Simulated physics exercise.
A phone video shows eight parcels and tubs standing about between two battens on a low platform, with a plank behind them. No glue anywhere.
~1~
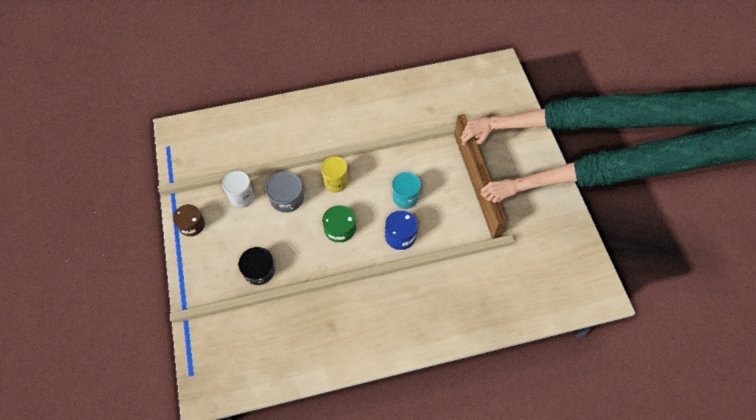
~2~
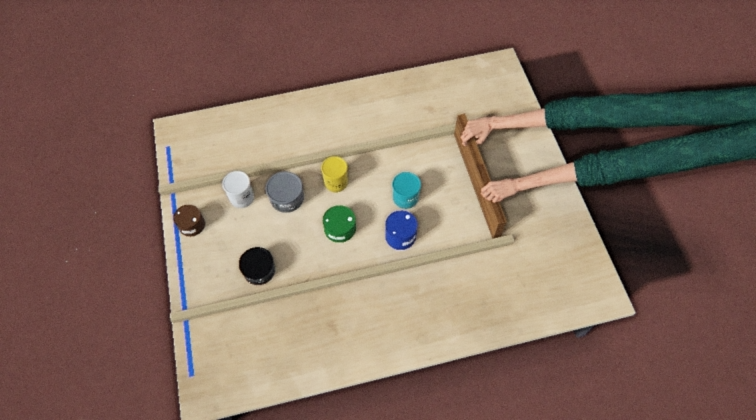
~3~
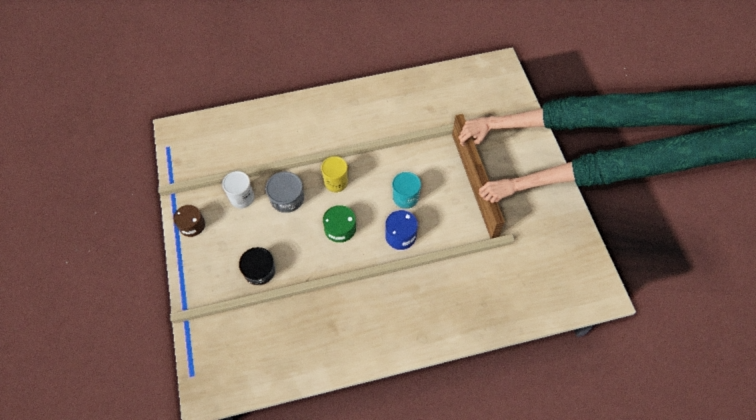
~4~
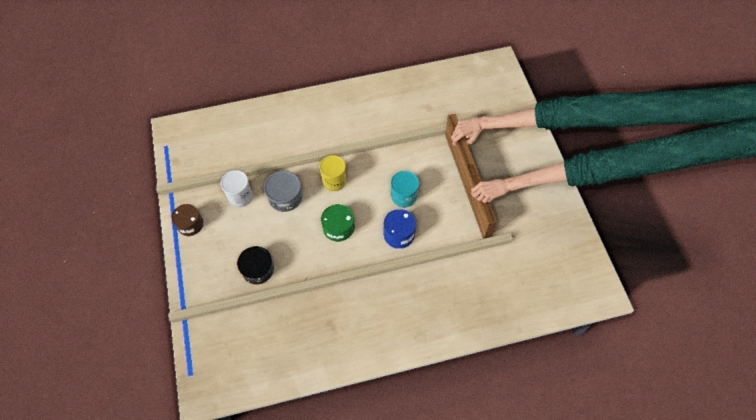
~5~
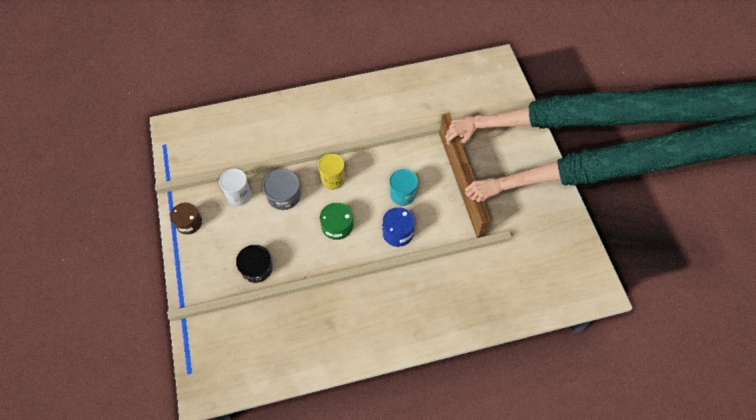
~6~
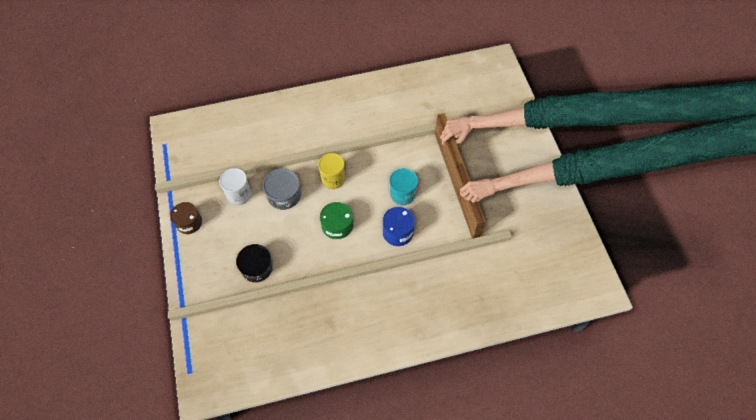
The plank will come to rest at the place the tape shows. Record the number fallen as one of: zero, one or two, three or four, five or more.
I expect at least five to drop off the edge.
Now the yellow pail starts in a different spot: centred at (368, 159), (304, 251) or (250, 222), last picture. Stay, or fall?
Spot by spot: It never drops; it ends up off; it ends up off.
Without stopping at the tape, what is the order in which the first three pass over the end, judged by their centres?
Listed earliest first: Brown canister, black pail, grey pail.
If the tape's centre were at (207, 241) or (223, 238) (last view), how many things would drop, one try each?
Per try: 2; 1.
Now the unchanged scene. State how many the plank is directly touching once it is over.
That comes to 1.
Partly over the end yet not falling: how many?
It comes to 1.
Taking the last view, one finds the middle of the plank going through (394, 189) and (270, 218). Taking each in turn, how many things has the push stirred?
2, then 7.
Soon after, none off yet; brown canister at rest near (186, 218); white pail at rest near (236, 187); black pail at rest near (255, 264).
Then, none off yet; brown canister at rest near (186, 218); white pail moved about its own width near (202, 189); black pail moved about its own width near (232, 277).
By the end, the number that fall off is five or more; fallen, turquoise pail, blue canister, green canister, grey pail, black pail, white pail and brown canister.
